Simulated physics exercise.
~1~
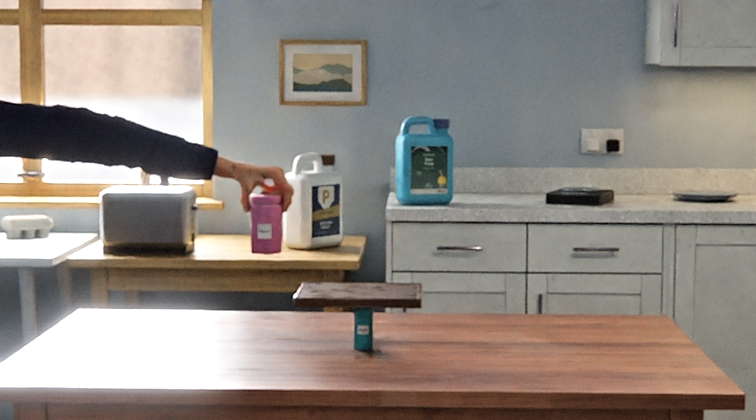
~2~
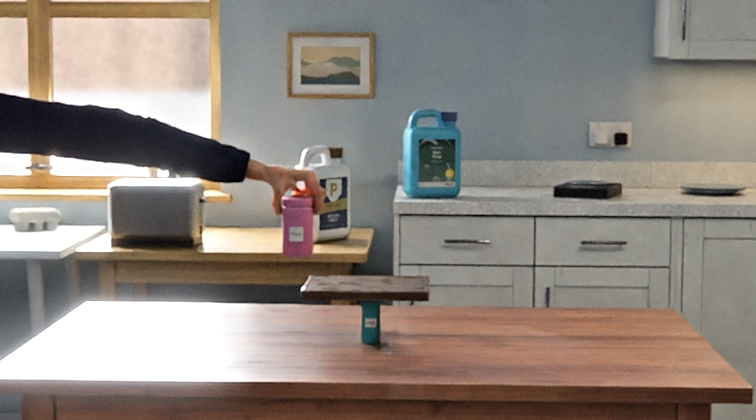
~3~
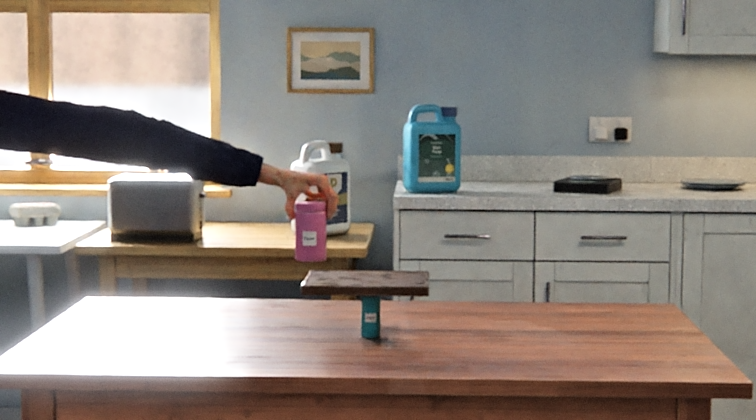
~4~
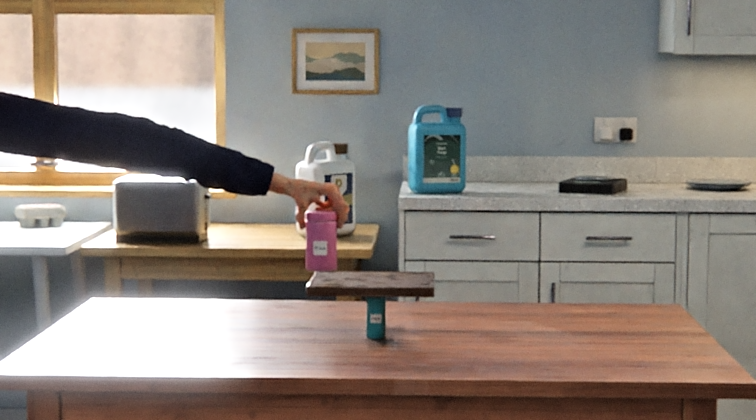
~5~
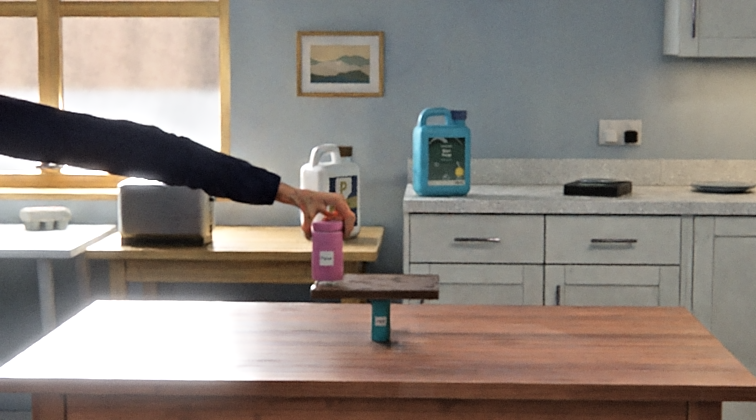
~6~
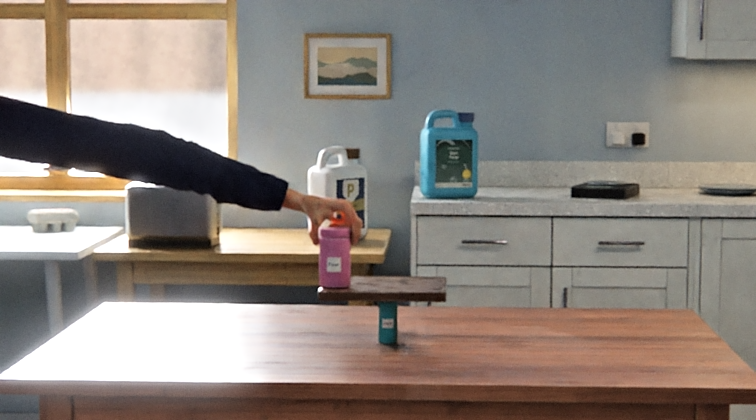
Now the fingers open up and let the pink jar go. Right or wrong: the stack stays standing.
Wrong, it topples.
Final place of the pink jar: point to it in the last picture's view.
End spot: Near (248, 333).
Then, 0.30 s past the last view, pink jar now fallen; brown lid rocked 46° from its first pose.
Then, 0.40 s past the last view, brown lid rocked 53° from its first pose.
Then, 0.50 s past the last view, brown lid rocked 35° from its first pose; turquoise shaker rocked 26° from its first pose.
Then, 0.60 s past the last view, turquoise shaker and brown lid now fallen.
Finally, fallen, pink jar, turquoise shaker and brown lid. Final places as the last picture's camera would see them, pink jar near (248, 333). The stack gives way.
